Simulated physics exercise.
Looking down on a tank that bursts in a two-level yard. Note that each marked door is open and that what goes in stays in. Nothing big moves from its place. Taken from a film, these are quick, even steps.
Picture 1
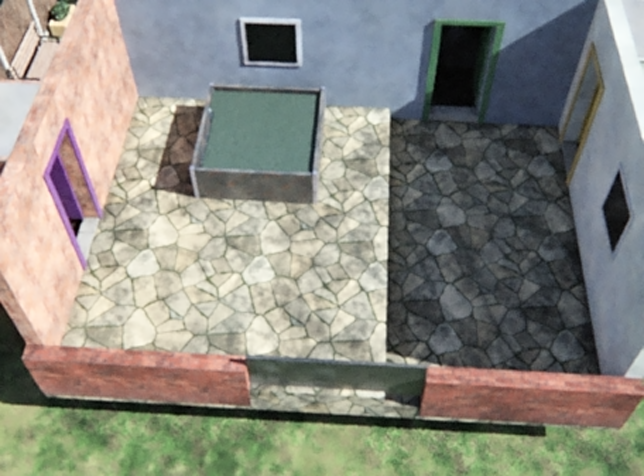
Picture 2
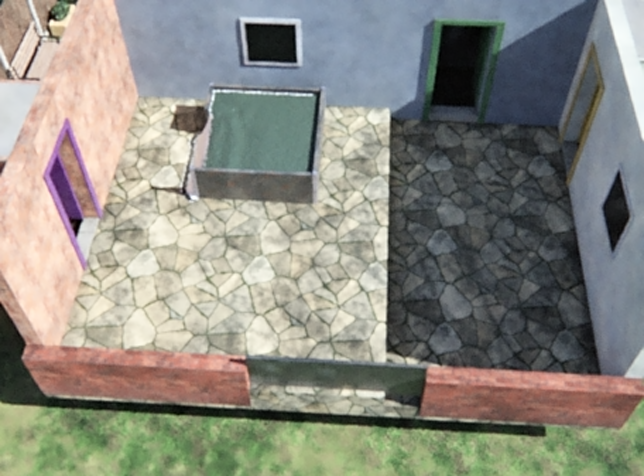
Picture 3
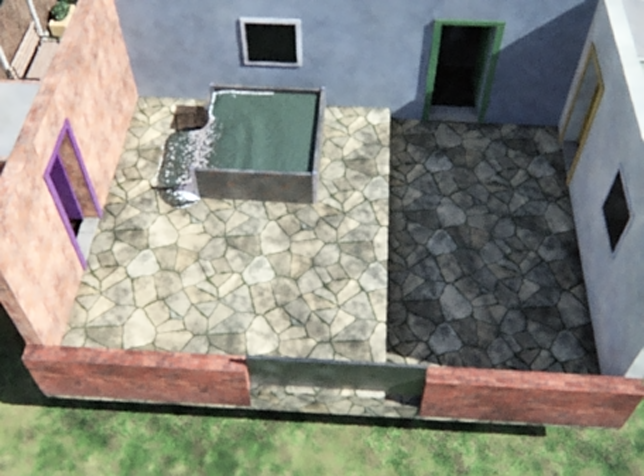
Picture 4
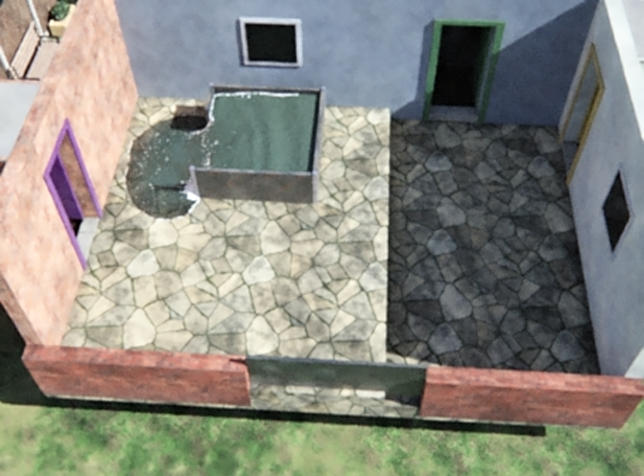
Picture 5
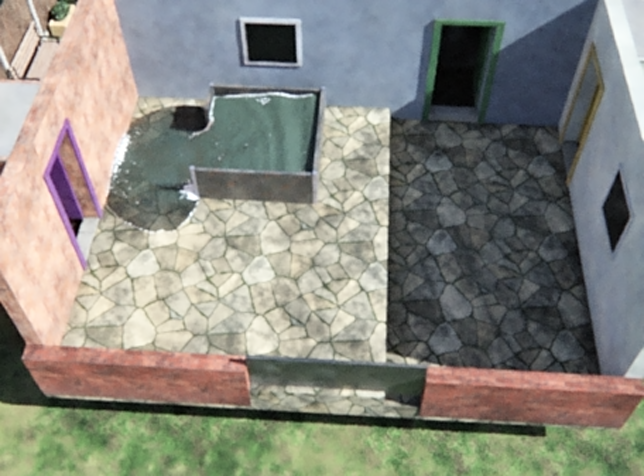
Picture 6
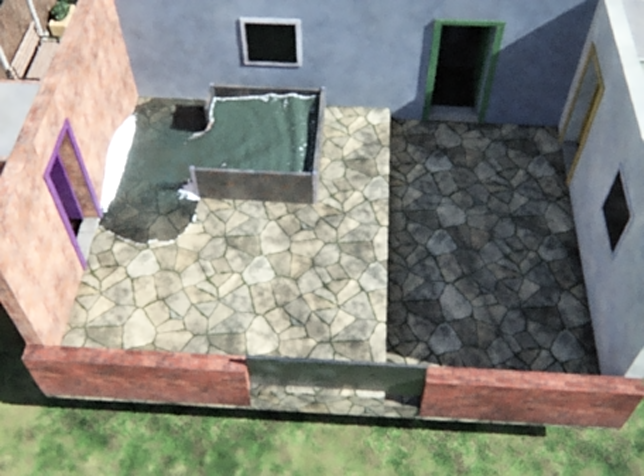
In a walled stone-paved yard, the left side of a raised tank of green water gave way, and water poured out, spreading across the paving to the brick wall and toward the viewer.
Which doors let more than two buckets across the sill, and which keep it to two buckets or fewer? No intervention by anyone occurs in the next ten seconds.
The purple door will allow in an excess, the yellow door will allow in no excess, the green door will allow in no excess.
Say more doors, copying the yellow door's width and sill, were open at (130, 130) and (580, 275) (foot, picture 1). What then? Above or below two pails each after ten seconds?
Taken in sequence: Exceeded, then not exceeded.
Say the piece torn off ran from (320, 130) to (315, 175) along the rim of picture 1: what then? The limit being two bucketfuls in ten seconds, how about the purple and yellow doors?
Result - purple: Fails to reach it; yellow: Crosses the threshold.
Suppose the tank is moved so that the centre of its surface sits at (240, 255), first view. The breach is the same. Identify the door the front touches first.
Looks like the purple door.
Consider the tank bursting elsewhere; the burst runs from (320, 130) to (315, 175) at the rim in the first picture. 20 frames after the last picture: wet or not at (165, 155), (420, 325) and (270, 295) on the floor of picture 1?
Sequence of results: Missed by the flood, reached by the flood, missed by the flood.
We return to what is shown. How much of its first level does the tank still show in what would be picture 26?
I'd say some 34 %.
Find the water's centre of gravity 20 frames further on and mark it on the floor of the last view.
I'd point to (205, 191).
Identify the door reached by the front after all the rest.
I pick the one in yellow.
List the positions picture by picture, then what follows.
Still water in the open tank at (261, 131), in the first picture.
Water pours out at (205, 156) and has run to a hidden place, in the second picture.
Water pours out at (205, 158) and has run to (178, 134), in the third picture.
The front is at (138, 141), out from the gap at (205, 159), in the fourth picture.
Water pours out at (205, 159) and has run to (107, 197), in the fifth picture.
Water pours out at (205, 159) and has run to (100, 220), in the sixth picture.
A moment on, water covers 15 % of the floor; the purple door under two buckets in, the yellow door not reached, the green door not reached.
Next, water covers 20 % of the floor; the purple door over two buckets in, the yellow door not reached, the green door not reached.
Then, water covers 35 % of the floor; the purple door over two buckets in, the yellow door not reached, the green door wet at the sill, nothing in.
Later, water covers 70 % of the floor; the purple door far over two buckets in, the yellow door wet at the sill, nothing in, the green door wet at the sill, nothing in.
In the end, water covers 80 % of the floor; the purple door far over two buckets in, the yellow door wet at the sill, nothing in, the green door wet at the sill, nothing in.
